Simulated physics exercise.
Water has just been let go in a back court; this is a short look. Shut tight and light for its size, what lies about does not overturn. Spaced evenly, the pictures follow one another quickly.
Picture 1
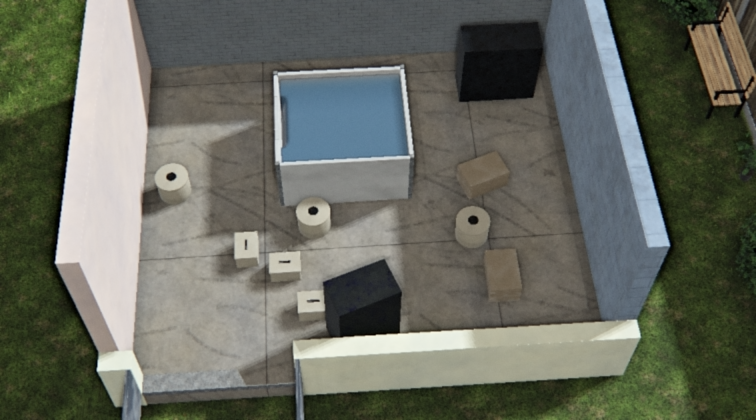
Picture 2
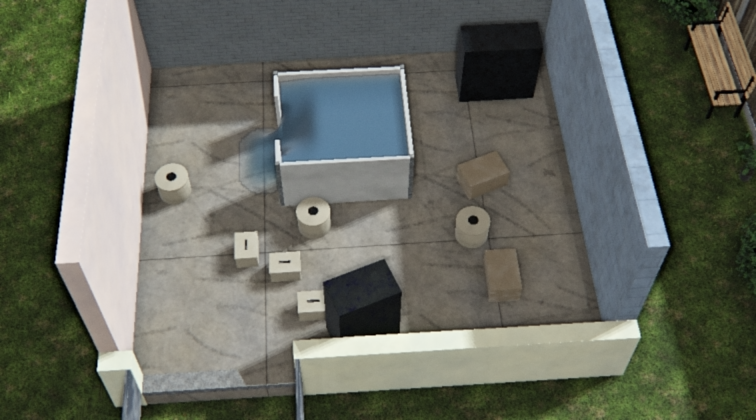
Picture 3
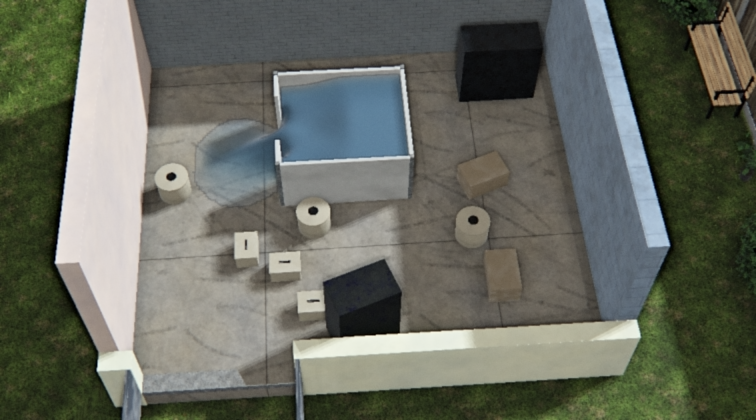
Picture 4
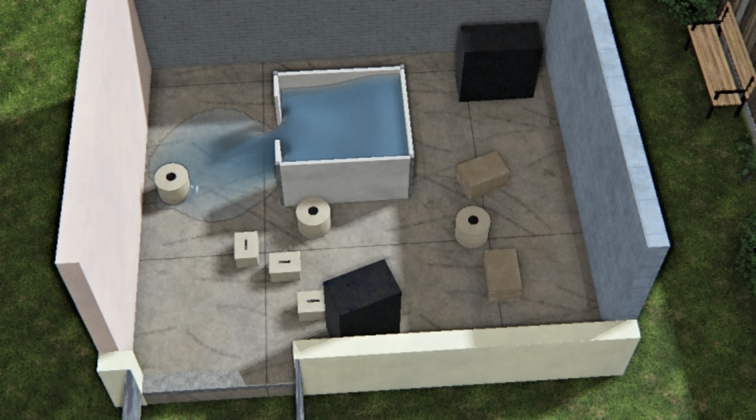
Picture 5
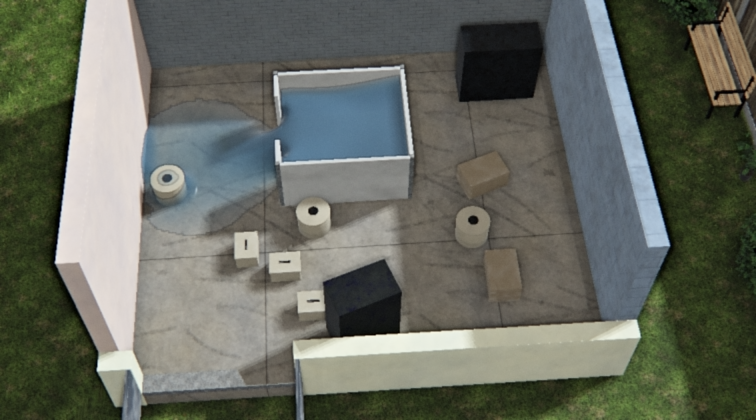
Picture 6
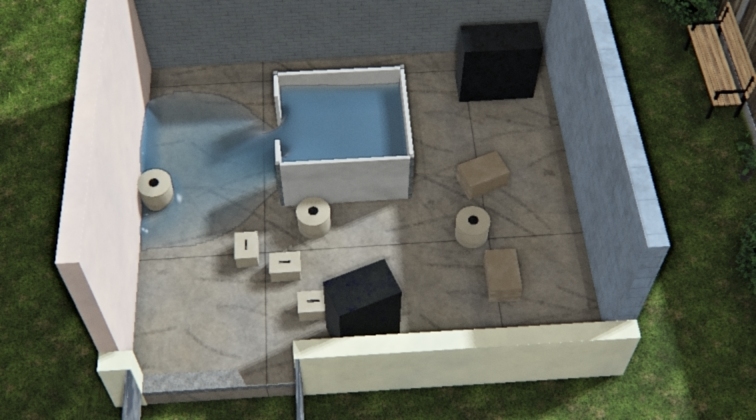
Water pours from a white-walled tank across the paved court and nudges a pale tub left.
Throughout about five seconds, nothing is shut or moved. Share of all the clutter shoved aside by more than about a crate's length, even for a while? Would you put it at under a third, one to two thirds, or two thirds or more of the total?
Looks to me like under one in three get shifted a long way.
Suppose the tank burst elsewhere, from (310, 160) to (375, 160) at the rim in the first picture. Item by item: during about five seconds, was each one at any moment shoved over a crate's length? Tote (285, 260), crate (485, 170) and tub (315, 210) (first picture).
Same order as named: Sent that far; not sent that far; sent that far.
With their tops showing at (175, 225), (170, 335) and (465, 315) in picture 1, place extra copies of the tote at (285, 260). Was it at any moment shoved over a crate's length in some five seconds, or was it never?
Each in turn: Pushed clear, pushed clear, stays in place.
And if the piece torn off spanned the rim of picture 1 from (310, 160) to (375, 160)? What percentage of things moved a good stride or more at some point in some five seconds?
Around 60 per cent.
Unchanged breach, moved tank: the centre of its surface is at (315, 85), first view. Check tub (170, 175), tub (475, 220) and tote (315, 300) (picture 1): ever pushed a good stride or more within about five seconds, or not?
Taking them in turn: Got sent well off; kept near its start; got sent well off.
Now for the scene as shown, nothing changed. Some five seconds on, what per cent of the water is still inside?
78 %.
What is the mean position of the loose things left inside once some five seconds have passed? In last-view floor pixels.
That works out to about (377, 249) on the floor.
A moment on, 1 of 8 are well off their spots; 1 afloat.
Next, 1 of 8 are well off their spots; 0 afloat.
Later, 1 of 8 are well off their spots; 0 afloat.
In the end, 1 of 8 are well off their spots, and 1 have been at some point; 0 afloat.
